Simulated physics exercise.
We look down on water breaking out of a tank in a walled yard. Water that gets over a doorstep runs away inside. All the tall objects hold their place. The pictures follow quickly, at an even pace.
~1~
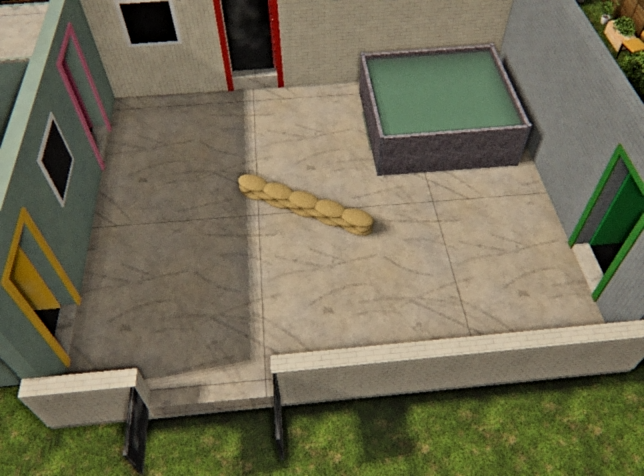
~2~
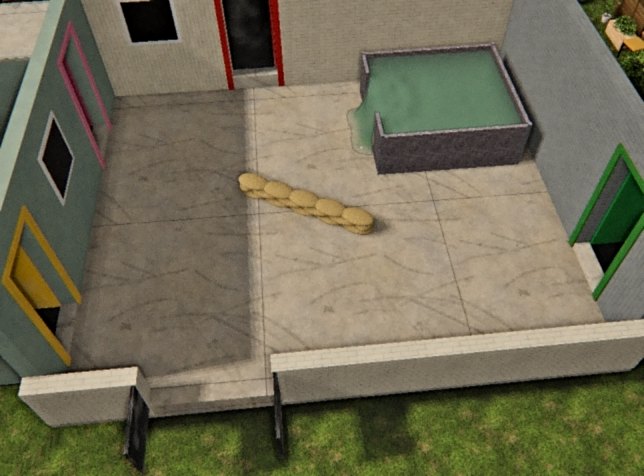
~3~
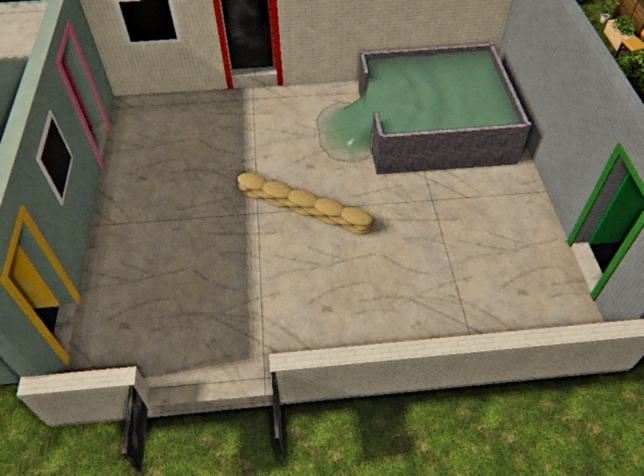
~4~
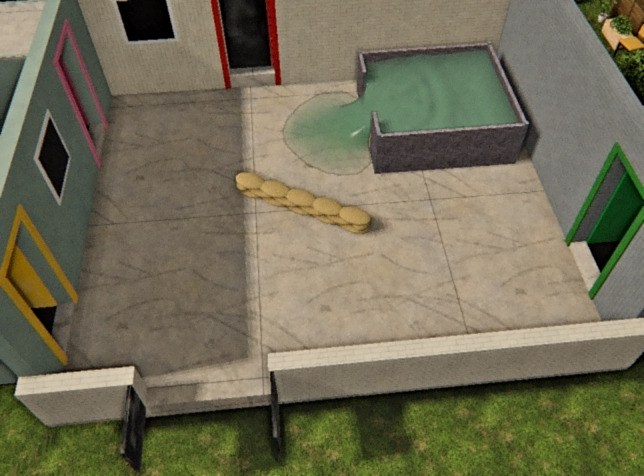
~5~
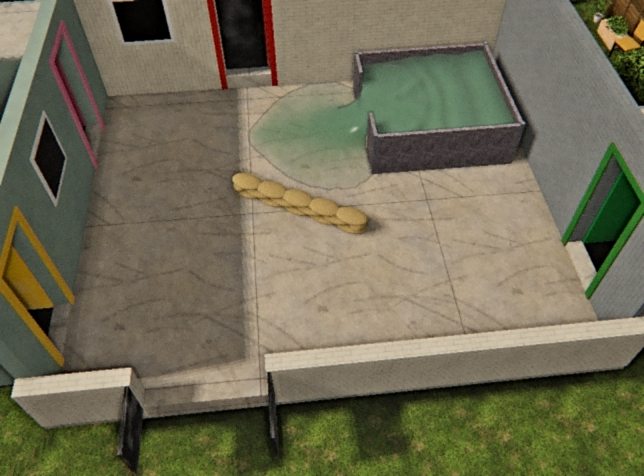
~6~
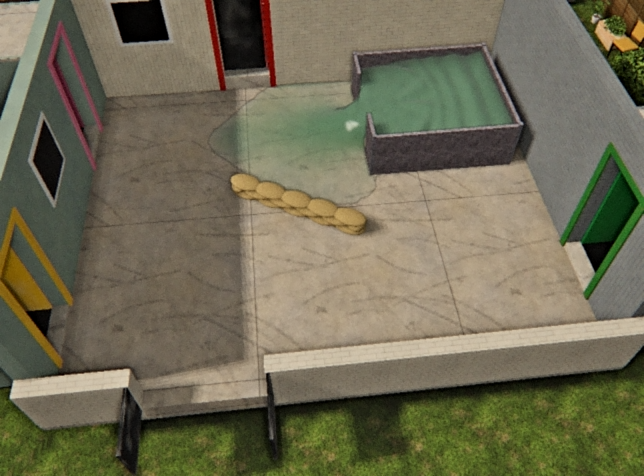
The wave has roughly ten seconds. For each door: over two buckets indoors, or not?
The green door stays under that; the yellow door takes more than that; the red door stays under that; the pink door takes more than that.
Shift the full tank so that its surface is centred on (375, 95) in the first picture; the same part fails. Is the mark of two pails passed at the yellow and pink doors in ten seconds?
Then: The yellow one lets more in, the pink one floods.
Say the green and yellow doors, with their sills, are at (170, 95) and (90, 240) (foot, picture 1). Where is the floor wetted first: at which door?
That is the red door.
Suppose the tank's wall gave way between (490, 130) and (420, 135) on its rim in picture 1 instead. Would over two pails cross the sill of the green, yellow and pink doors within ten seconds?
One by one: The green door goes over, the yellow door goes over, the pink door stays under.
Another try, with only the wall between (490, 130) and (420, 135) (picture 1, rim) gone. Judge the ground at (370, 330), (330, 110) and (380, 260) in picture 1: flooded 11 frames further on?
In that order: Under water, free of water, under water.
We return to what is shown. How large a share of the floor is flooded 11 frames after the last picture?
Near 35 in a hundred.
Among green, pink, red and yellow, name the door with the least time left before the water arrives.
That is the door marked red.
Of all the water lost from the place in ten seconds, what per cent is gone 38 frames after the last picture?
I make it 35 per cent.
A moment on, water covers 30 % of the floor; the green door not reached, the yellow door not reached, the red door wet at the sill, nothing in, the pink door wet at the sill, nothing in.
Next, water covers 35 % of the floor; the green door not reached, the yellow door not reached, the red door wet at the sill, nothing in, the pink door under two buckets in.
Then, water covers 50 % of the floor; the green door not reached, the yellow door wet at the sill, nothing in, the red door wet at the sill, nothing in, the pink door far over two buckets in.
Later, water covers 75 % of the floor; the green door wet at the sill, nothing in, the yellow door wet at the sill, nothing in, the red door wet at the sill, nothing in, the pink door far over two buckets in.
In the end, water covers 95 % of the floor; the green door wet at the sill, nothing in, the yellow door over two buckets in, the red door wet at the sill, nothing in, the pink door far over two buckets in.
